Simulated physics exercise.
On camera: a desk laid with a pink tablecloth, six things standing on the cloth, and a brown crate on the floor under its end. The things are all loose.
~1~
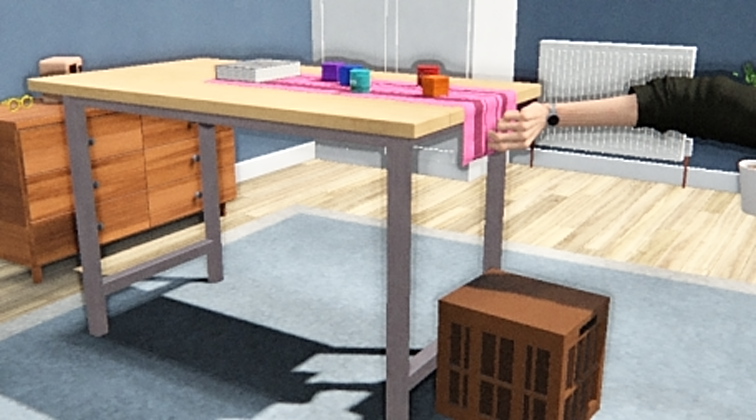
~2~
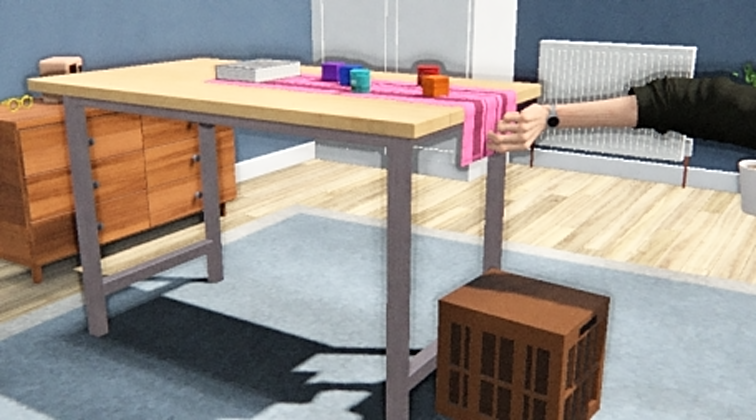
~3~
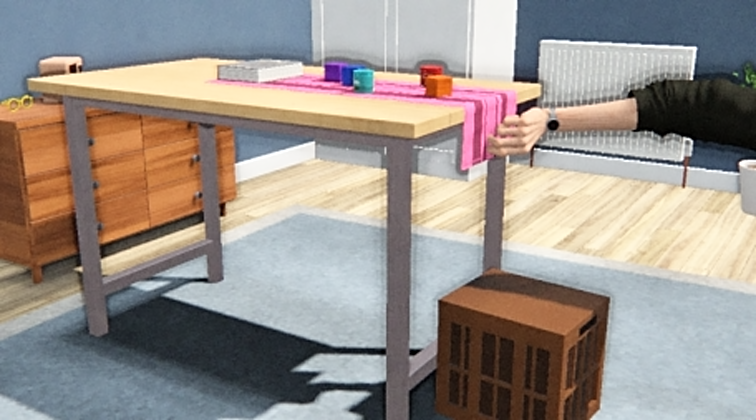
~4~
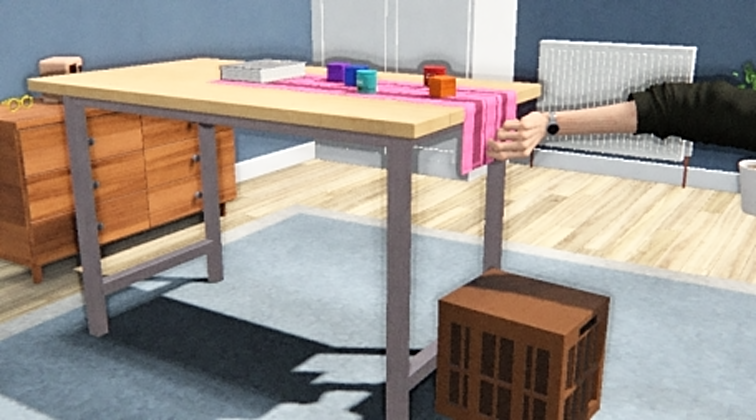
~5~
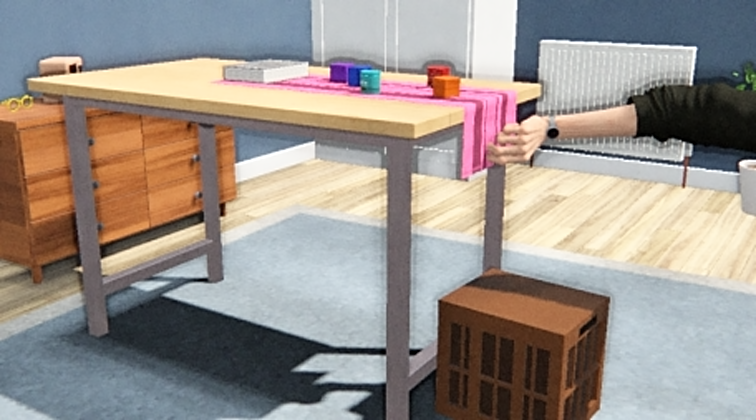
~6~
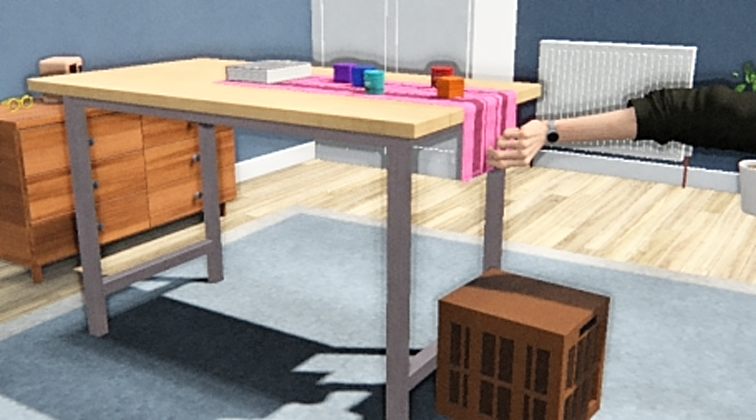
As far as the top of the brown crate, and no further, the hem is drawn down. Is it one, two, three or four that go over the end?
It is three.
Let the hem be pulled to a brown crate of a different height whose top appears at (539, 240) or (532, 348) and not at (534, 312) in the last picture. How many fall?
Over the edge go 1 and 4.
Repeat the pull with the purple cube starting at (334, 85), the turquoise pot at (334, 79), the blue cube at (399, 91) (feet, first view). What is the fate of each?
I reckon the purple cube hangs on, the turquoise pot hangs on and the blue cube takes a fall.
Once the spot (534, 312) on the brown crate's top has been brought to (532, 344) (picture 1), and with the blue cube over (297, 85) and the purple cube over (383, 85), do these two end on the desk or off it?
As for the blue cube, it stays in place; as for the purple cube, it leaves the top.
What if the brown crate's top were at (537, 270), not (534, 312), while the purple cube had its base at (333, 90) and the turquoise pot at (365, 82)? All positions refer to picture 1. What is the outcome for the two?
The purple cube ends up still on top and the turquoise pot ends up still on top.
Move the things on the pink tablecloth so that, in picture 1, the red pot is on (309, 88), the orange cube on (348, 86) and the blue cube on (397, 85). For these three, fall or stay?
Red pot: Safe. Orange cube: Safe. Blue cube: Lost.
A little later, hem near (489, 216); orange cube gone.
Next, hem near (488, 266); orange cube and red pot gone.
When it is over, hem on the crate; orange cube, red pot and turquoise pot gone. It carries off three.
